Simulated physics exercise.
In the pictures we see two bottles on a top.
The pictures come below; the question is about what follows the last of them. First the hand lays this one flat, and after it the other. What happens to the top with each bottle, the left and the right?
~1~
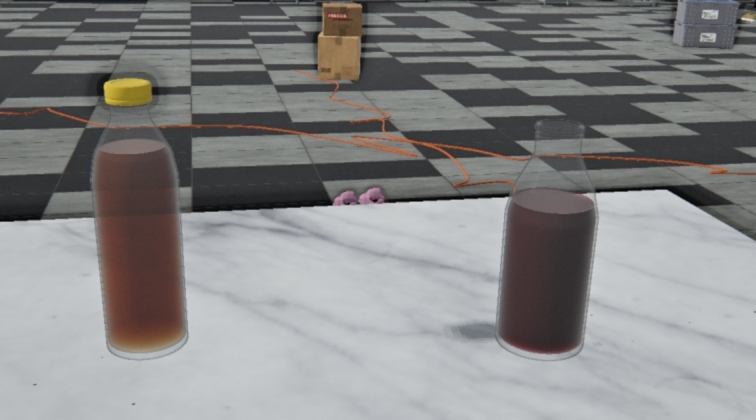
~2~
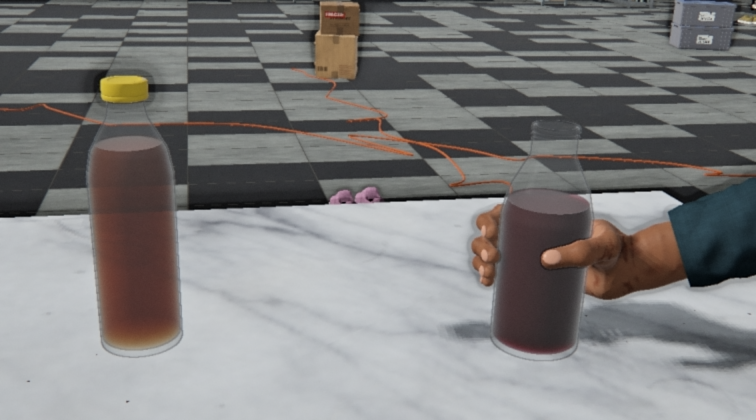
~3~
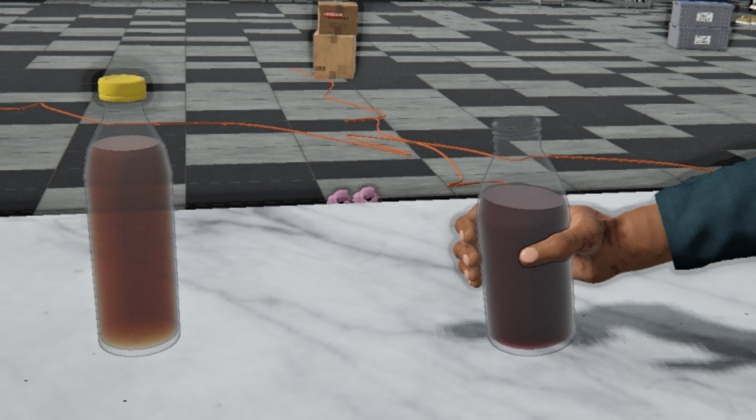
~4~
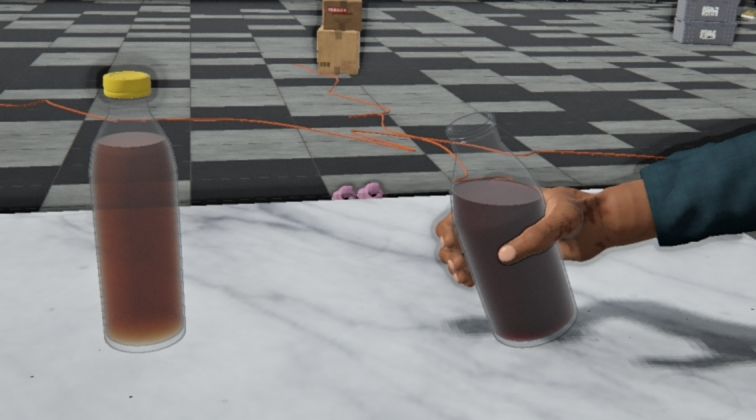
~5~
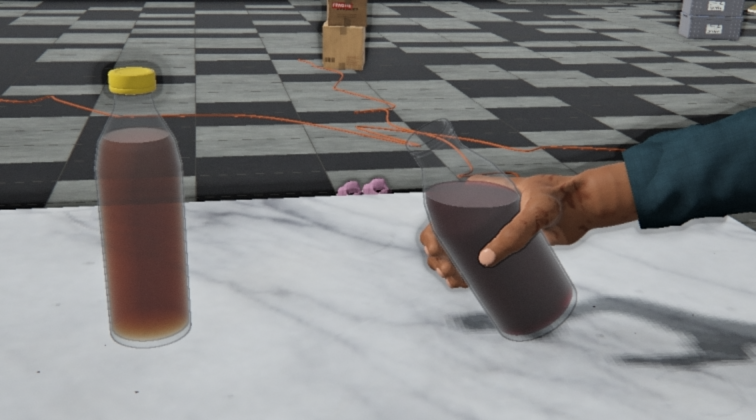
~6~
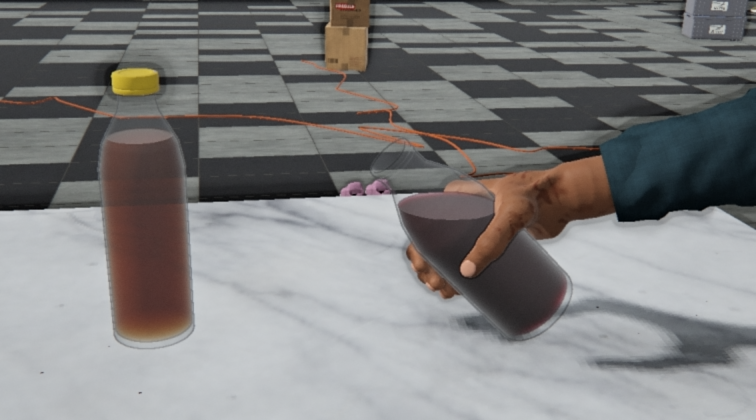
Here is how it goes. Left bottle: The top stays dry. Right bottle: The top gets wet.
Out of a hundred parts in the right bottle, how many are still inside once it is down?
Residual share: About 30 per cent.
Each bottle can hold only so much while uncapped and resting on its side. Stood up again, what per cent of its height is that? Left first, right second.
Fill limits, first then second: 24 % and 18 %.
Shortly, the right bottle is nearly down; right bottle, it leaks.
Then, the right bottle lies flat; right bottle, it leaks.
At the finish, both lie flat; right bottle, it leaks; left bottle, no leak.
